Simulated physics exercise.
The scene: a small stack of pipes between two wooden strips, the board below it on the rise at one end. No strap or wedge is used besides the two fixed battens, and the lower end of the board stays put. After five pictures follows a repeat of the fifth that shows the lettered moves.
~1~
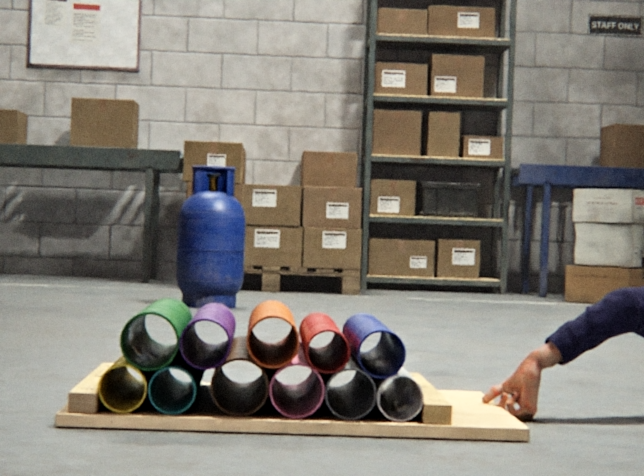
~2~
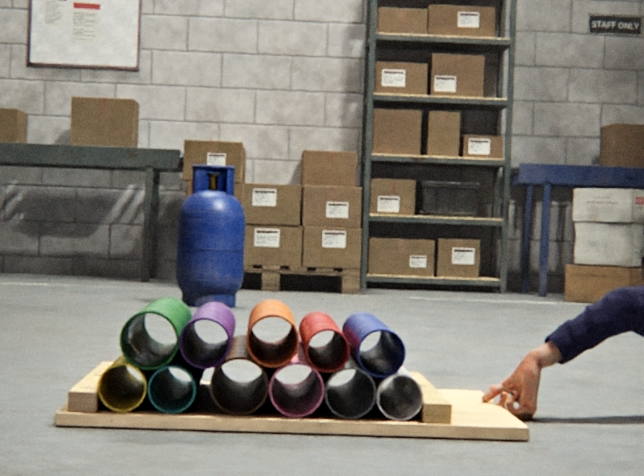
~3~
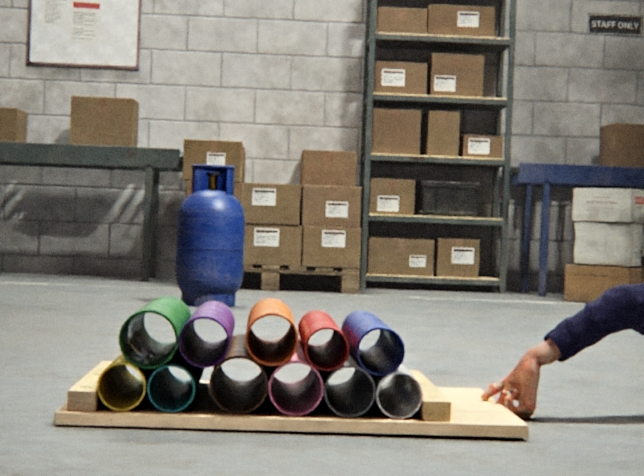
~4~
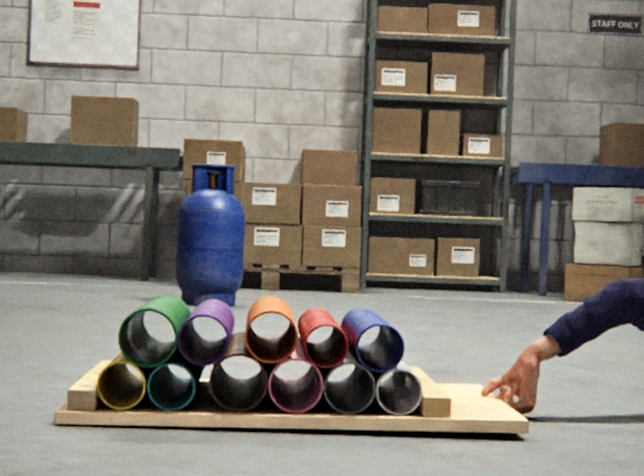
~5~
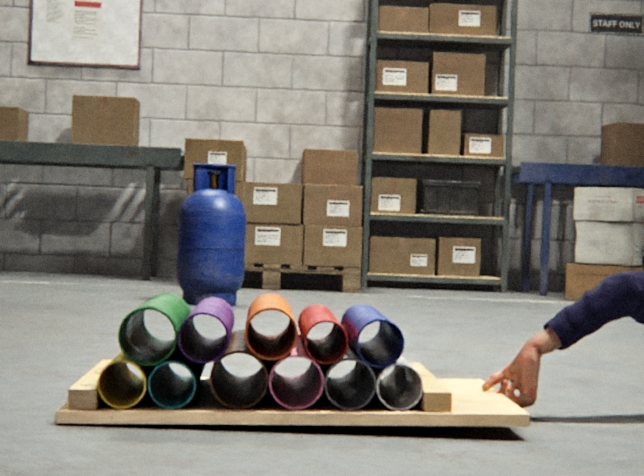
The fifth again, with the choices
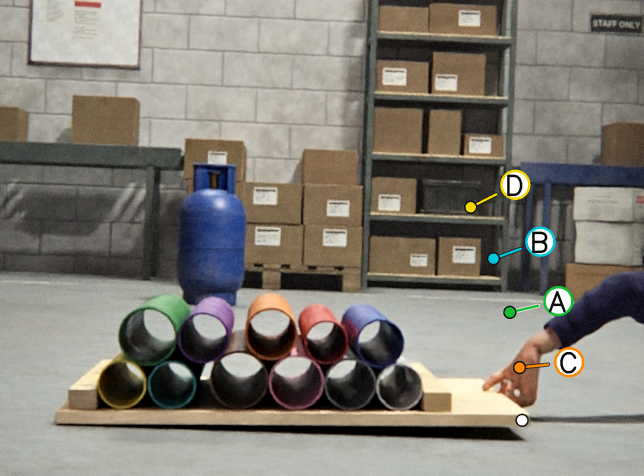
A hand at the right held the end of a wooden board and raised it very slightly, while the stack of colourful pipes between two wooden strips stayed in place, barely shifting.
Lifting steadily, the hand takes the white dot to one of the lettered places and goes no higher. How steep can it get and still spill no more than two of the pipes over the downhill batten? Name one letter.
The last mark within the limit is D.
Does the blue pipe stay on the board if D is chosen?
Yes, with D.
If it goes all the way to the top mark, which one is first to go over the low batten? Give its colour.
The green one.
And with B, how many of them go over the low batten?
At B the number is two.
On the marked copy, A at (510, 312); B at (493, 258); C at (519, 368); D at (471, 207); the white dot at (522, 420).
Following D. Soon after the start, board at 17°.
Later, board at 29°.
In the end, board at 29°, two over the low batten (green, purple).
As for the rest, A one over the low batten (green); B two over the low batten (green, purple); C one over the low batten (green).
